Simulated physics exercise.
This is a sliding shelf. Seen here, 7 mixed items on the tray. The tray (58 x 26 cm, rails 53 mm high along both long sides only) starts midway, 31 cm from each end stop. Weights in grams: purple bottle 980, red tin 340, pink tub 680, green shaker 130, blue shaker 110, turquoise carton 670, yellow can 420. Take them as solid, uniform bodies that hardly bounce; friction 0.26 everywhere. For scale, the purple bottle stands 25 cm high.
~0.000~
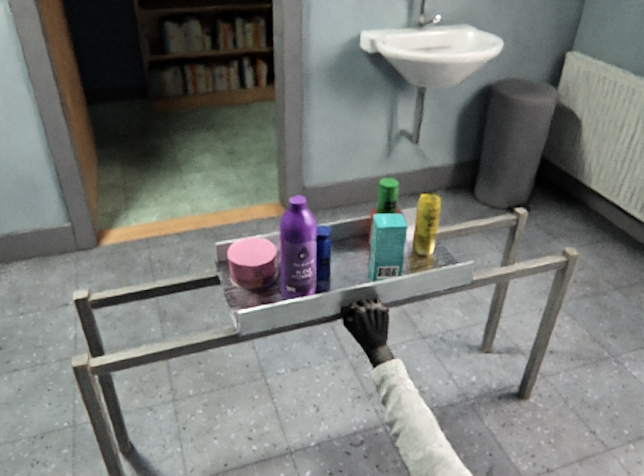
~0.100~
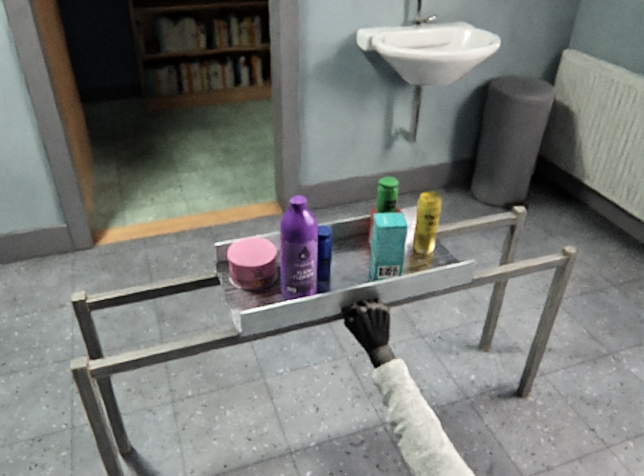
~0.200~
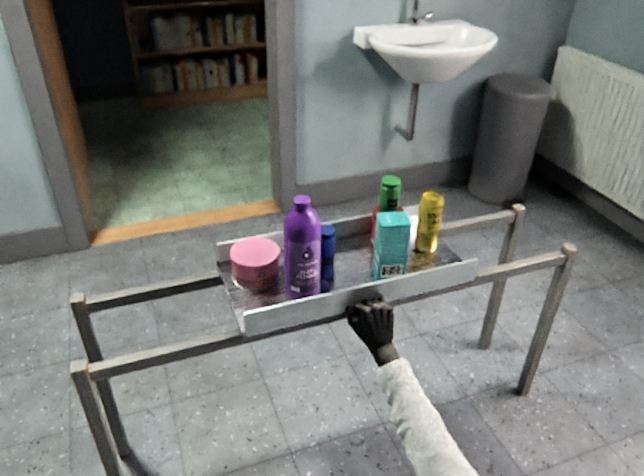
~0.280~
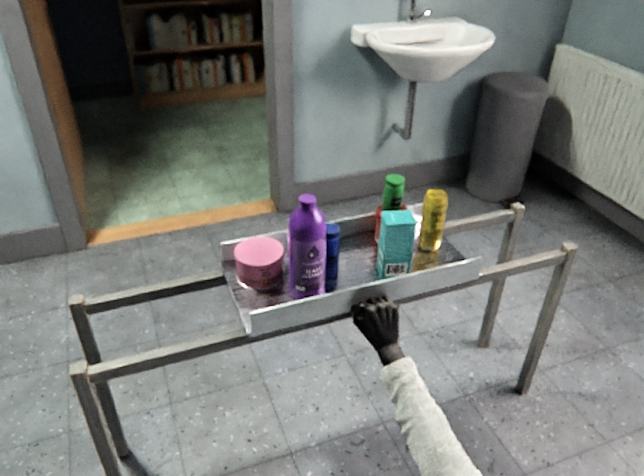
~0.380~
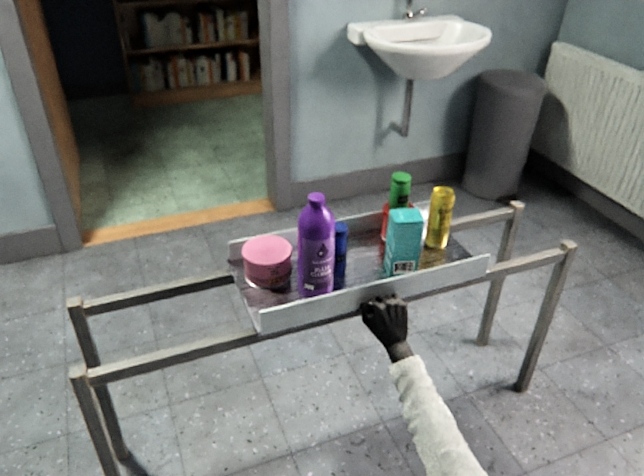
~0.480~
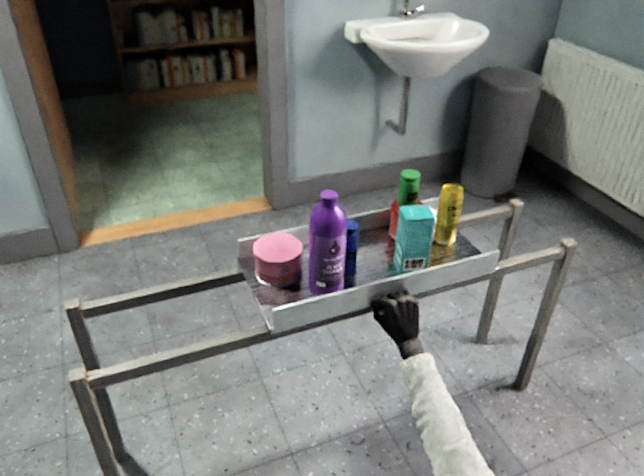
The video shows a dark hand with a pale sleeve gripping a tray of mixed bottles, a pink tub and other containers on a metal frame, holding still at first, then sliding the tray a short way right.
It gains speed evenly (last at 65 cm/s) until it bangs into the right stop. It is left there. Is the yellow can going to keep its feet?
The yellow can falls over.
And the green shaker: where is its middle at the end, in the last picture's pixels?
At about (509, 169).
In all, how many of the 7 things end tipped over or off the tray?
In all, 1.
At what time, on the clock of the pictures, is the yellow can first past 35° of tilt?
Near 1.3 s.
Around 1.08 s, tray 31 cm right; yellow can shifted 5 cm near (538, 195); turquoise carton shifted 5 cm; green shaker shifted 5 cm.
Around 1.18 s, tray 31 cm right; yellow can now off the tray; green shaker shifted 7 cm; turquoise carton shifted 7 cm.
Around 1.48 s, tray 31 cm right; green shaker shifted 8 cm; turquoise carton shifted 8 cm; purple bottle shifted 7 cm.
Finally (1.8 s), off the tray and tipped over, yellow can; not toppled but over 5 cm from the start, purple bottle, red tin, pink tub, green shaker, blue shaker and turquoise carton.
